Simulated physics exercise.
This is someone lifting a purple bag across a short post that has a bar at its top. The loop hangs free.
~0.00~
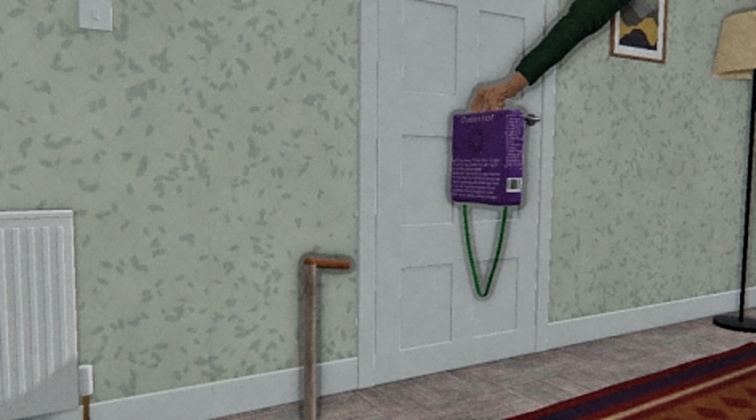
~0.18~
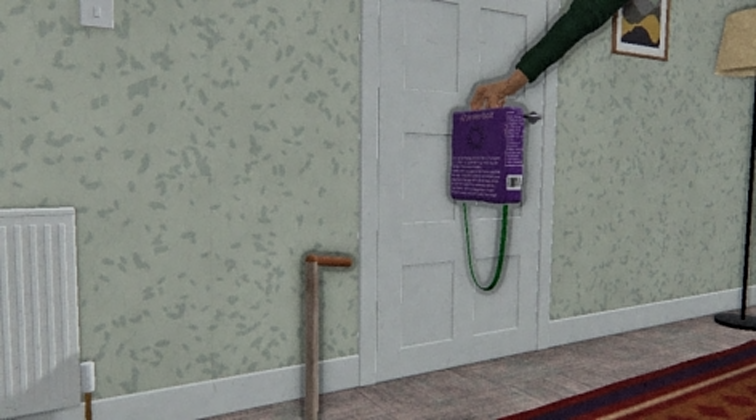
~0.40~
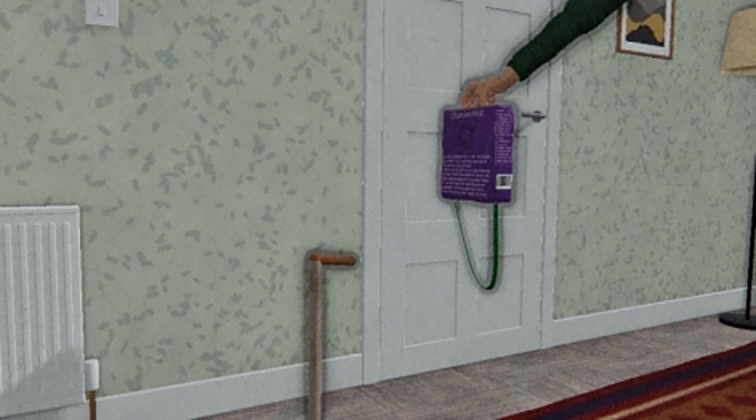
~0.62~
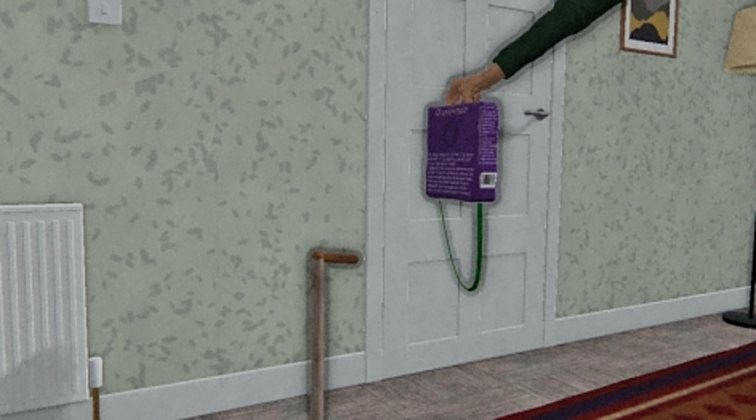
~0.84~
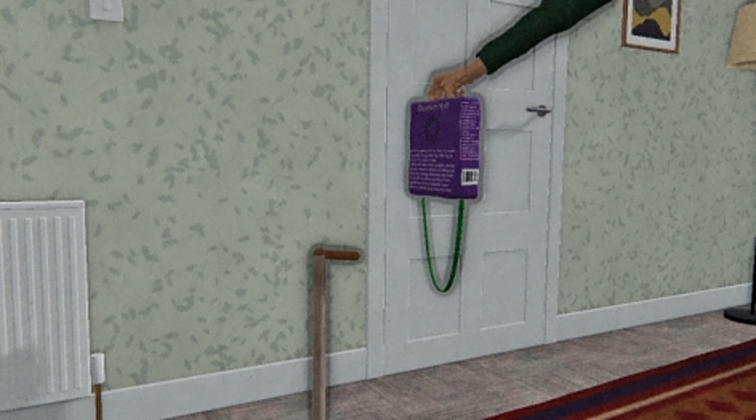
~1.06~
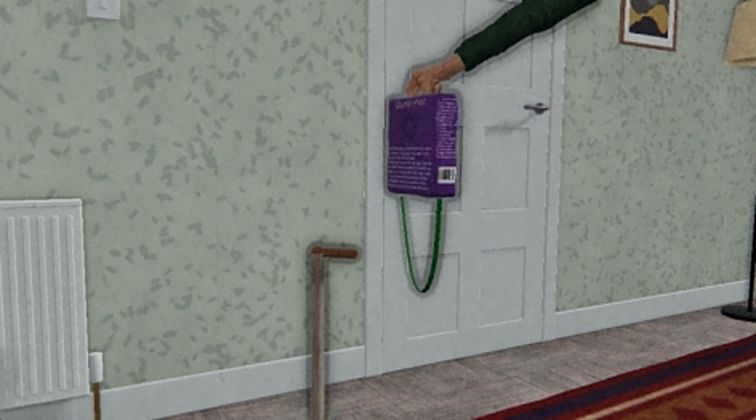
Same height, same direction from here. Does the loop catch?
The purple bag gets caught.
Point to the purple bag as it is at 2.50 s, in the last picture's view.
Close to (268, 144).
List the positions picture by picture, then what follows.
The first picture shows purple bag (485, 158); hook tip (346, 265).
The second picture shows purple bag (485, 156); bottom of the loop (483, 289).
The third picture shows purple bag (476, 154).
The fourth picture shows purple bag (460, 152); bottom of the loop (468, 289).
The fifth picture shows purple bag (442, 148).
The sixth picture shows purple bag (420, 146); bottom of the loop (420, 291); hook tip (353, 254); hook points towards it, loop hangs below the hook.
After 1.80 s, bag nearing the post near (348, 145).
After 2.50 s, bag past the post near (268, 144).
In the end, bag past the post near (230, 143); loop tight round the post, hand stopped. The purple bag is jerked back by its loop.
